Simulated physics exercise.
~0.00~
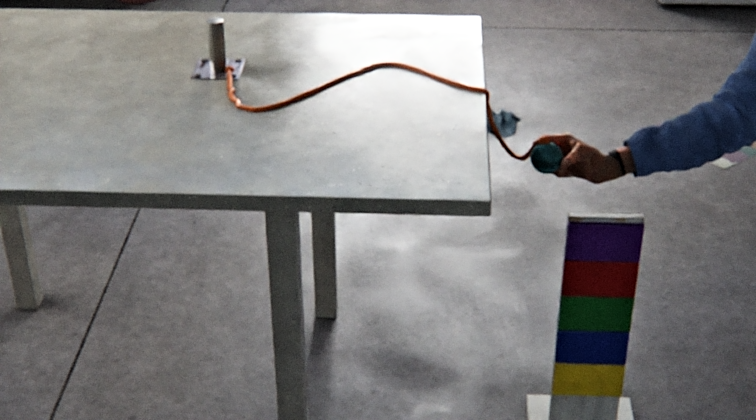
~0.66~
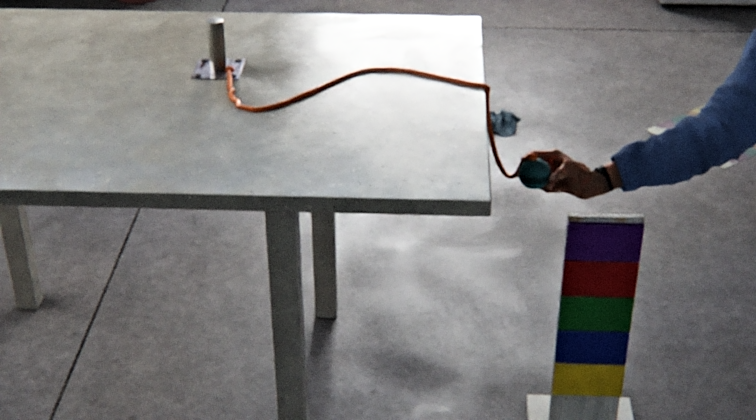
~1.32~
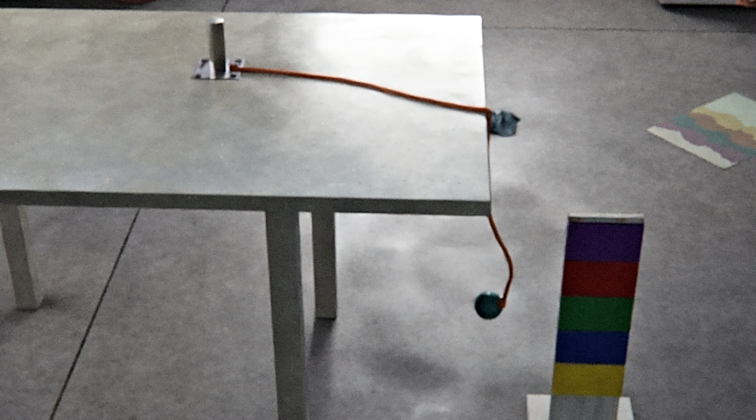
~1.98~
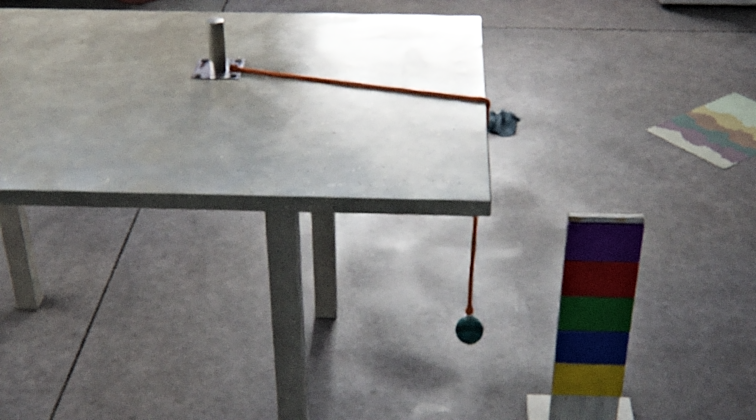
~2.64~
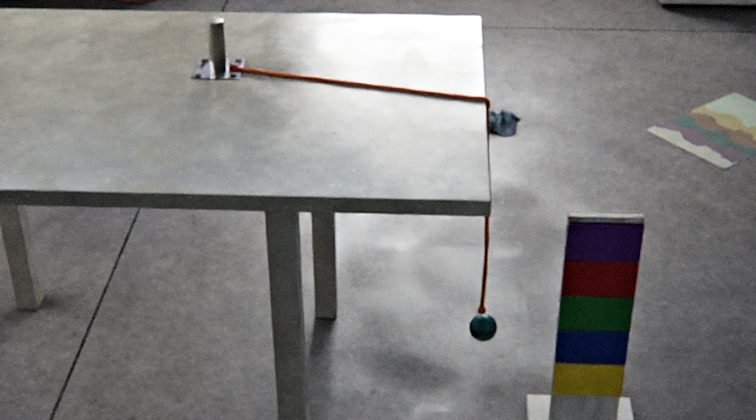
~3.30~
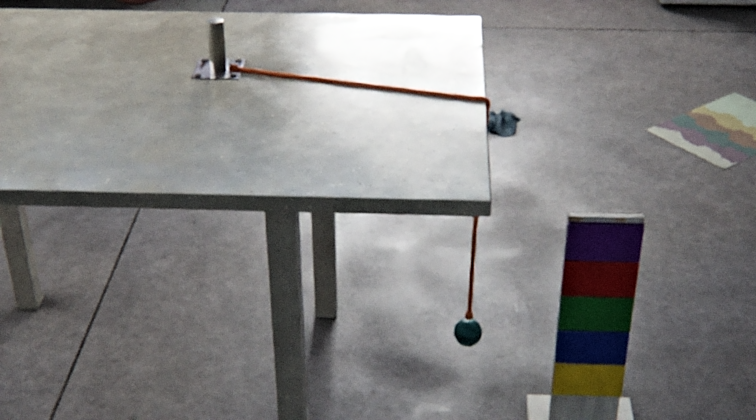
A hand in a blue sleeve reaches in from the right, holding a turquoise ball on an orange cord beside a pale grey table, seen from slightly above on a grey floor. The cord runs in loose curves from an upright metal post on the tabletop. At the right stands a board banded purple, red, green, blue and yellow from top to bottom. The hand moves the ball slightly left and down, then lets go and withdraws. The ball drops past the table edge, the cord pulls straight, and it sways slightly, hanging level with the blue band.
